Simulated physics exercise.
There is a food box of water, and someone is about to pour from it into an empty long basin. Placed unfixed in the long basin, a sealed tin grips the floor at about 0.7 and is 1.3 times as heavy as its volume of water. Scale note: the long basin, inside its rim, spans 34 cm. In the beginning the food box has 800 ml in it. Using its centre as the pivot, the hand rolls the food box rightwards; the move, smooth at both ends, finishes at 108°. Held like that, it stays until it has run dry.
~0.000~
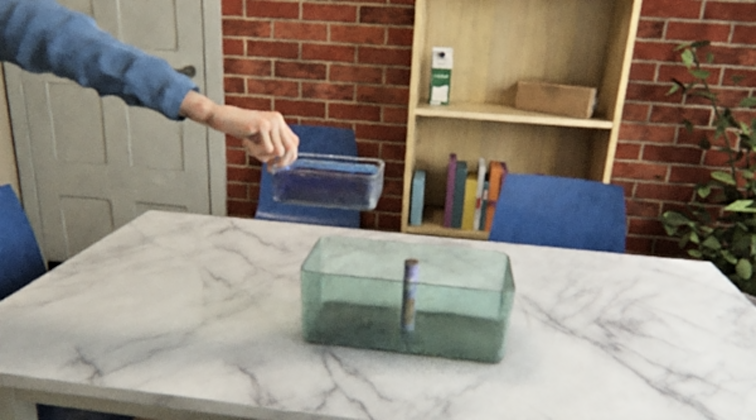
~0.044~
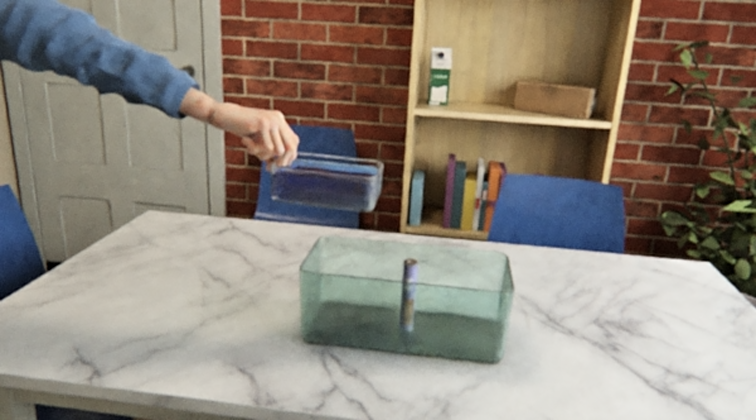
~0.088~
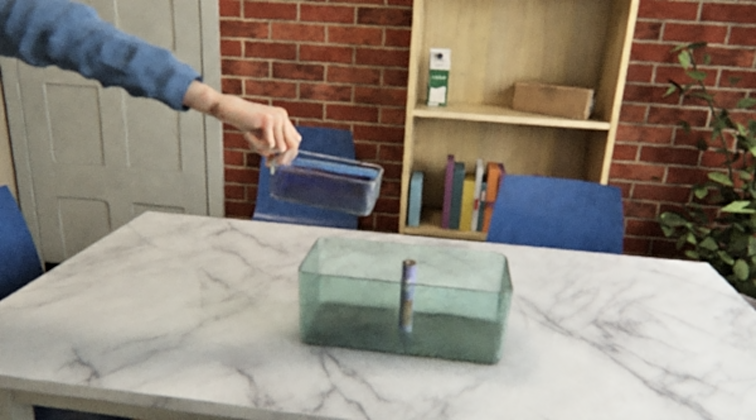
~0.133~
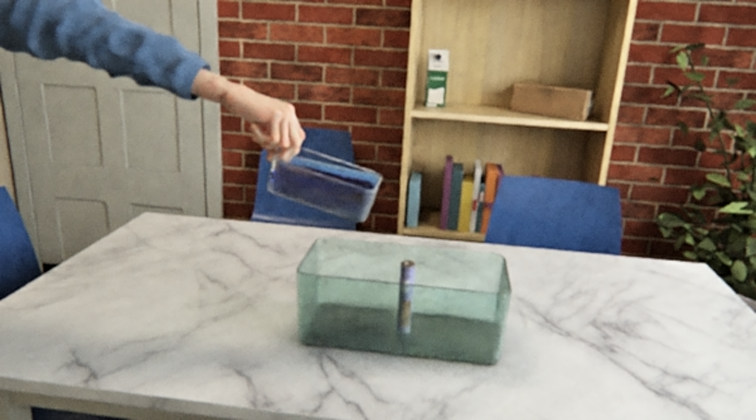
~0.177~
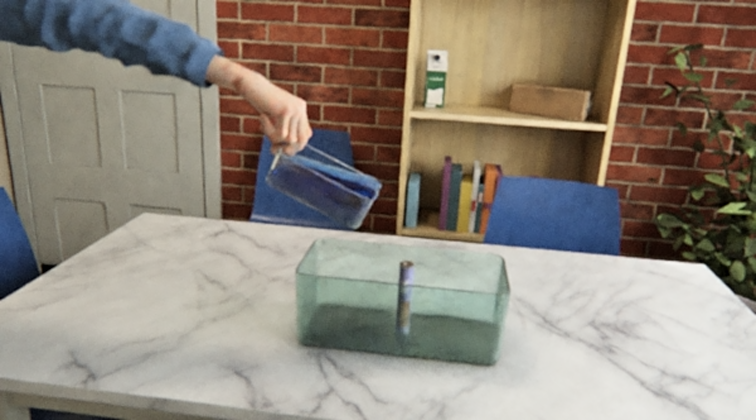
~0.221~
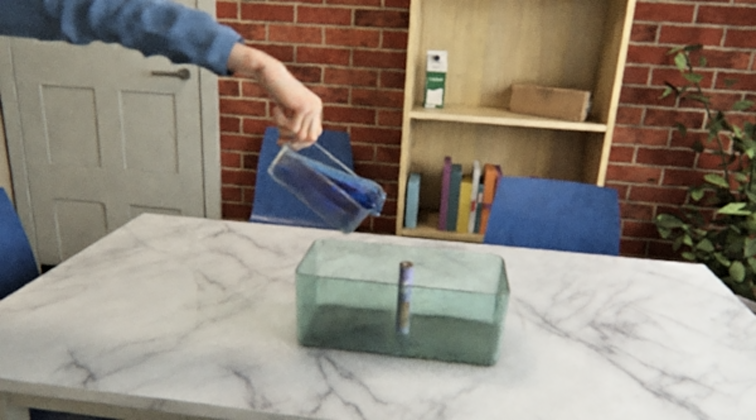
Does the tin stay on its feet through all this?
It overturns.
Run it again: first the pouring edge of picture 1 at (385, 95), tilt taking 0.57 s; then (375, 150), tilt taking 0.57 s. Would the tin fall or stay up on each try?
Run one: It does not tip. Run two: It tumbles.
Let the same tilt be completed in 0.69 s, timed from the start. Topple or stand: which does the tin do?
Outcome - the tin ends up overturned.
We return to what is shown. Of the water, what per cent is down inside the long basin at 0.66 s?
The share is close to 94 percent.
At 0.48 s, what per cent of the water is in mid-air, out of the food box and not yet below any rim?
Around 26 in a hundred.
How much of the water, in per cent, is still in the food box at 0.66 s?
Roughly 1 per cent.
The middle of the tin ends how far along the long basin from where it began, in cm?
All told, the tin's centre has moved close to 7.5 cm.
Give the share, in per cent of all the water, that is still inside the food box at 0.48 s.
At that time about 8 in a hundred parts are still held.
Then, 0.48 s in, the tilt is 101° and 8 per cent is still to pour; the tin stands where it began.
Then, 0.66 s in, the tilt is 108° and 1 per cent is still to pour; the tin leans 27°.
Then, 0.86 s in, the tilt is 108° and 0 per cent is still to pour; the tin lies on its side.
Then, 1.07 s in, the tilt is 108° and 0 per cent is still to pour; the tin lies on its side.
Finally, the tin lies on its side.
